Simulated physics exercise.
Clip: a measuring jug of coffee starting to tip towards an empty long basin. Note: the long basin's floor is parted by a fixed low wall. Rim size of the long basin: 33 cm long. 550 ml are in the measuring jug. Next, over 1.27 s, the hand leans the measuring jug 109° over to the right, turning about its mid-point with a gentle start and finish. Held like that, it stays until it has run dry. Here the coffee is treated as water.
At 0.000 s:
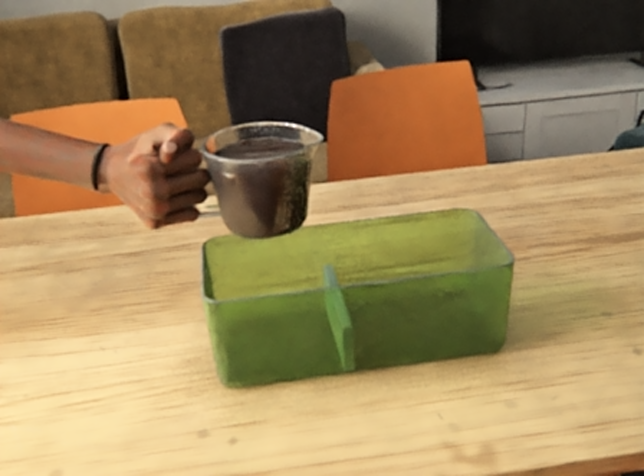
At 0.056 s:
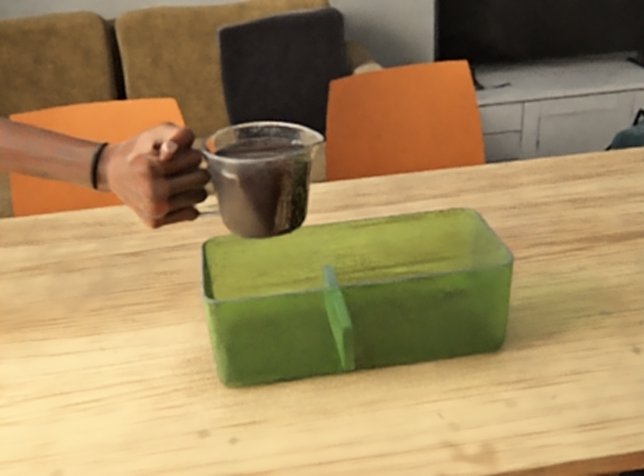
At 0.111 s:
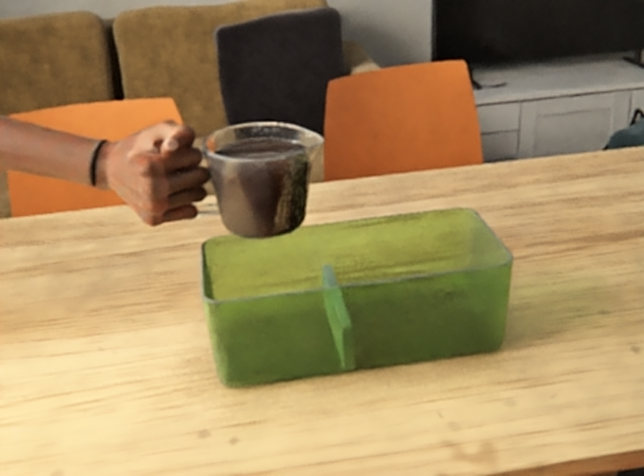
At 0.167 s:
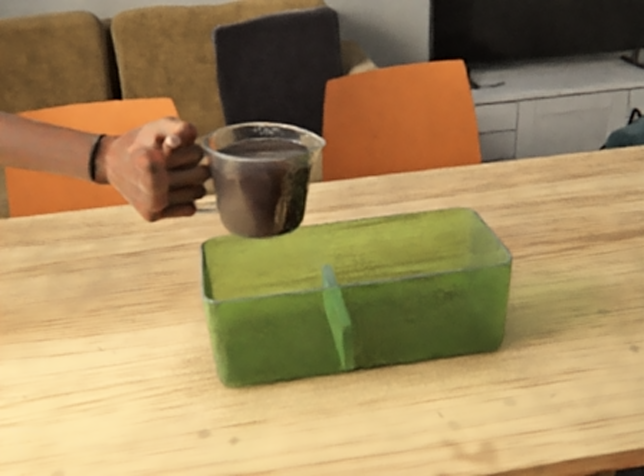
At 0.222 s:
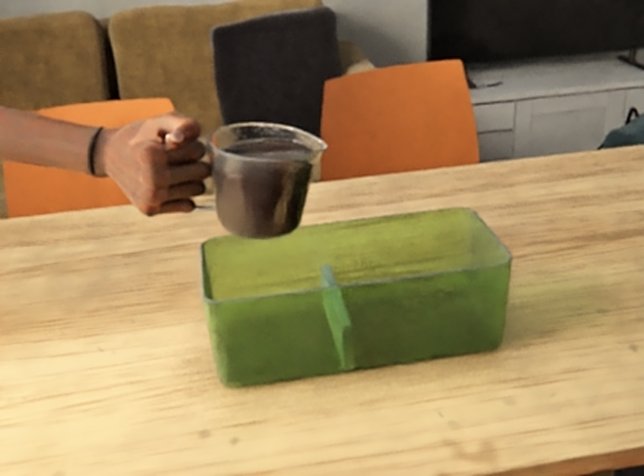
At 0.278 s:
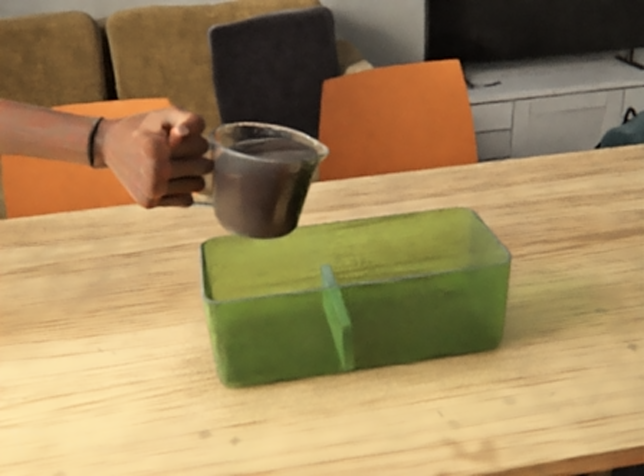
A hand held a clear measuring jug of dark coffee above an empty green basin on a wooden table, then slowly leaned the jug slightly over to the right.
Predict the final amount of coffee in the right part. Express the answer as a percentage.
The right part ends with roughly 91 per cent.
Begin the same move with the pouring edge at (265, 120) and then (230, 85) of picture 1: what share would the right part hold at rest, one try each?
About 40 %, then about 10 %.
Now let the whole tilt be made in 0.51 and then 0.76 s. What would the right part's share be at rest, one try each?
Respectively about 80 and 85 percent.
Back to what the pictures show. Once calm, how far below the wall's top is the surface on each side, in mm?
For the left, around 56 mm; for the right, around 38 mm.
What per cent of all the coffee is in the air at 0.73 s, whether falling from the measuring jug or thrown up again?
Near 18 per cent at that time.
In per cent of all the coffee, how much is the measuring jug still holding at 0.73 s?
I reckon about 64 in a hundred is still held.
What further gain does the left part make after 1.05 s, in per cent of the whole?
I'd say near 6 percent.
By 0.73 s the tilt is 67° and 63 per cent is still to pour, 0 is left of the wall and 18 right of it.
By 1.05 s the tilt is 101° and 9 per cent is still to pour, 3 is left of the wall and 83 right of it.
By 1.40 s the tilt is 109° and 0 per cent is still to pour, 9 is left of the wall and 91 right of it.
By 1.77 s the tilt is 109° and 0 per cent is still to pour, 8 is left of the wall and 91 right of it.
At rest 8 per cent lies left of the wall, 91 right of it and 1 outside.
